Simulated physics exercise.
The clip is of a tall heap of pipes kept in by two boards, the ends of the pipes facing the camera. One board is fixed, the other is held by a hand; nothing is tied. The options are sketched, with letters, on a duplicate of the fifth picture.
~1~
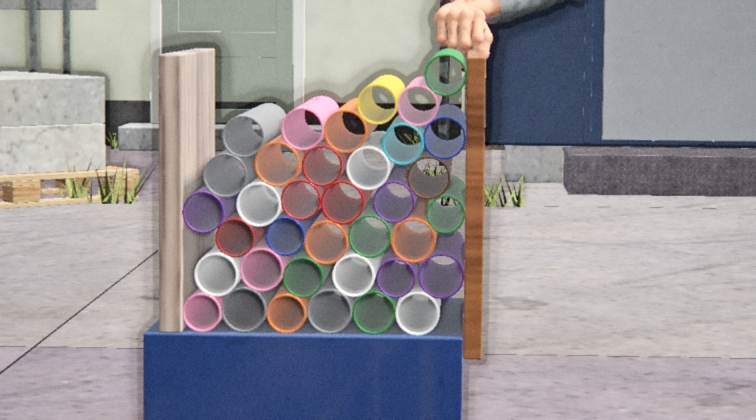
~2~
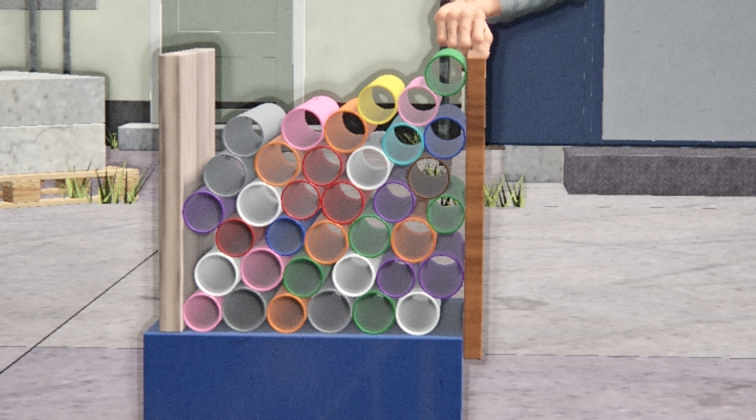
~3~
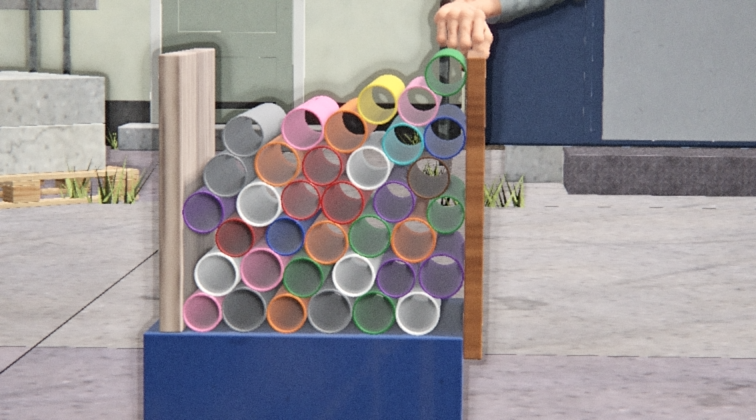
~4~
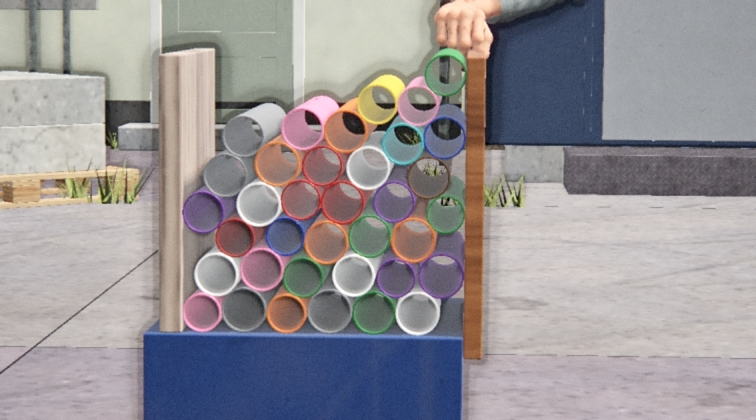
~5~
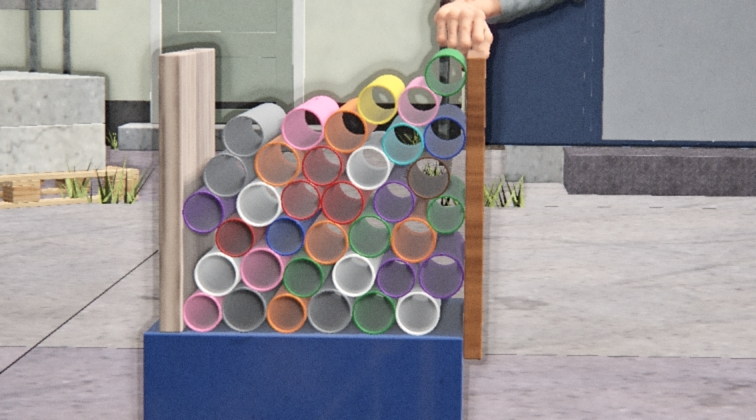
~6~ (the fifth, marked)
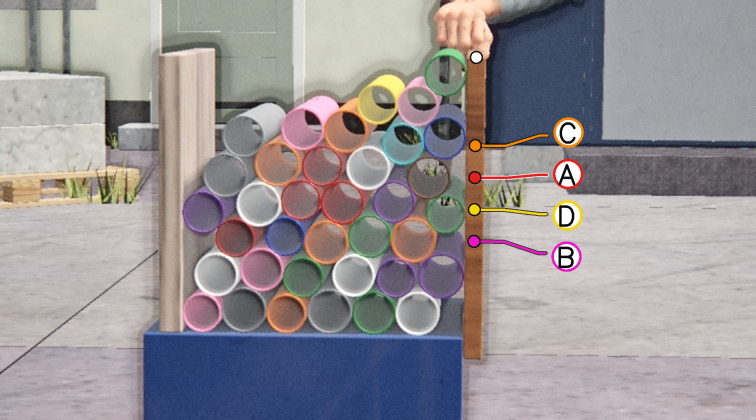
A hand holding the right-hand board upright beside a heap of colourful pipes on a blue base, with nothing visibly moving.
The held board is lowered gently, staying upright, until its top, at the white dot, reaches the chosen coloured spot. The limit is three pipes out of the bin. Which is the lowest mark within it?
Lower it to B and no more.
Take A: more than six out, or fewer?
It loses fewer than six.
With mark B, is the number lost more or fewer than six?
It loses fewer than six.
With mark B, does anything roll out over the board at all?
At B: Yes.
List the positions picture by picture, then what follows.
A pink pipe (202, 313); a white pipe (417, 314); an orange pipe (414, 240), in the first frame.
An orange pipe (414, 240); a pink pipe (262, 270), in the second frame.
A brown pipe (429, 177); a red pipe (322, 166), in the third frame.
An orange pipe (345, 131); a grey pipe (243, 136), in the fourth frame.
Side board (474, 193); a pink pipe (202, 313); a white pipe (417, 314), in the fifth frame.
On the copy, A at (475, 177); B at (474, 241); C at (475, 146); D at (474, 210); the white dot at (476, 57).
On B. First, top of the board (466, 137).
Then, top of the board (465, 225).
Finally, top of the board (465, 240), three out over the board.
By contrast, A one out over the board; C one out over the board; D three out over the board.
